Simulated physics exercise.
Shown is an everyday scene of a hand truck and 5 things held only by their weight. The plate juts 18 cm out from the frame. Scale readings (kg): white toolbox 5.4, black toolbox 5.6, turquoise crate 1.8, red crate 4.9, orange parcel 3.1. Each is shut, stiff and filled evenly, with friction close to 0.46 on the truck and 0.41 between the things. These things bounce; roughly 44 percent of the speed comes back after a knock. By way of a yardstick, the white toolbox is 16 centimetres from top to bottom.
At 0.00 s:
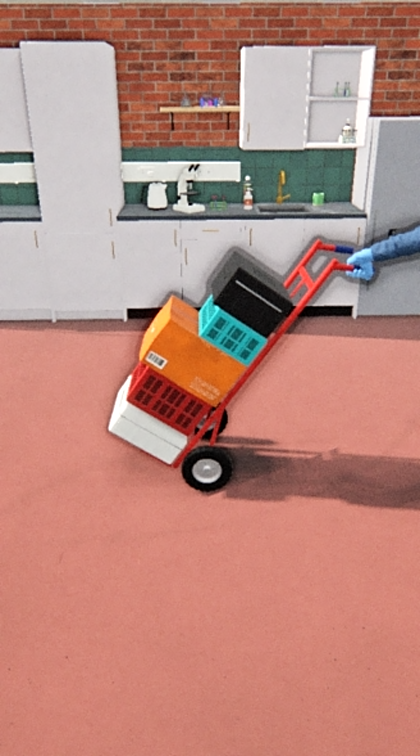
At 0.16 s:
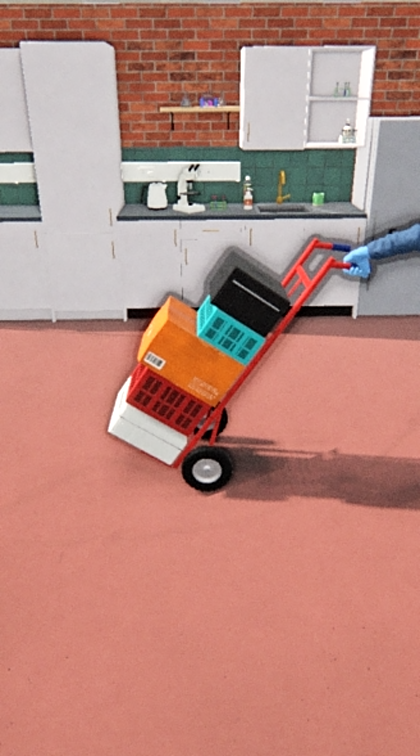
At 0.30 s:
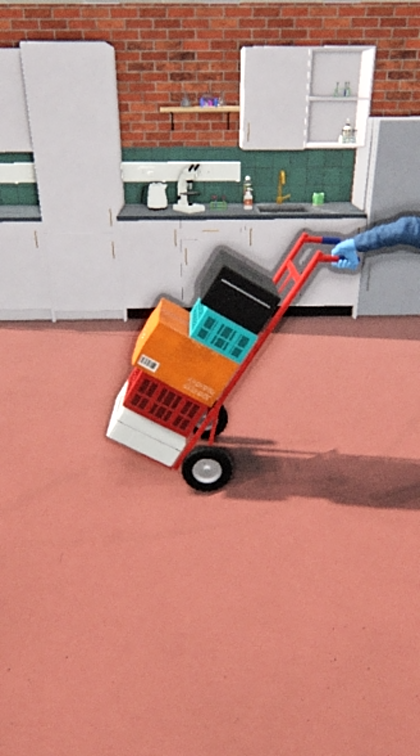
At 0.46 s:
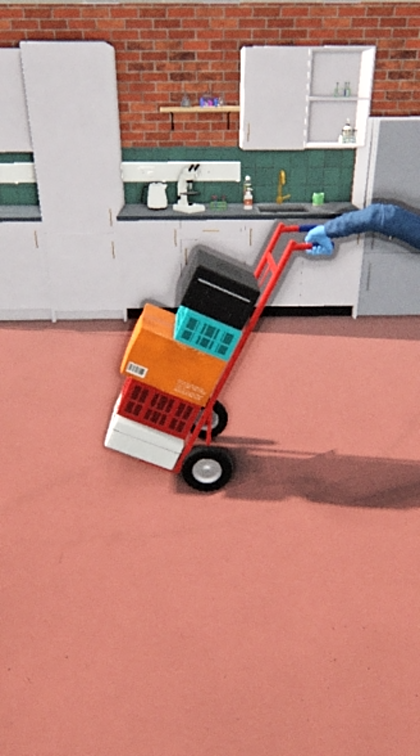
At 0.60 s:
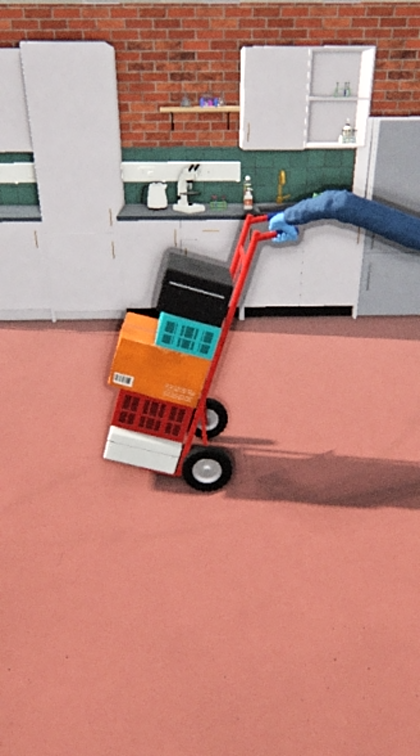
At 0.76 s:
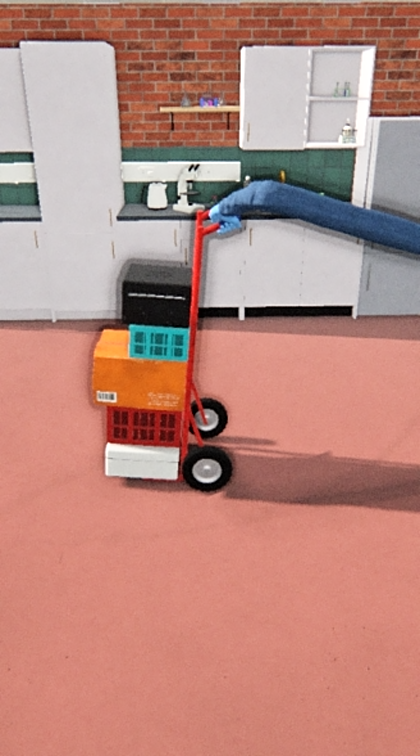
At the start, a red hand truck stacked with toolboxes, crates and an orange parcel leans back to the right in a kitchen, its handle held by a blue-gloved hand. The arm pushes the handle leftward, slowly and then faster, swinging the loaded truck up until it is nearly upright, wheels staying in place.
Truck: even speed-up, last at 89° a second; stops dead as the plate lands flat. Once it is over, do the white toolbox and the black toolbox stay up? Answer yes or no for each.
White toolbox: Yes, black toolbox: No.
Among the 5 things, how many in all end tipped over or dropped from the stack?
The number is 4.
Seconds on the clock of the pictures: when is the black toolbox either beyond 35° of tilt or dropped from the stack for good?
That comes at close to 1.5 seconds.
By 1.46 s, truck upright; black toolbox rocked 27° off its seat near (44, 311); white toolbox rocked 4° off its seat near (145, 449); turquoise crate rocked 27° off its seat.
By 1.96 s, truck upright; black toolbox, turquoise crate and orange parcel now dropped from the stack; white toolbox rocked 4° off its seat near (145, 449); red crate on its side.
When it is over (3.5 s), dropped from the stack and tipped over, black toolbox, turquoise crate, red crate and orange parcel; white toolbox within 10 cm of the start. End places, in pixels of the last picture, white toolbox near (145, 449).
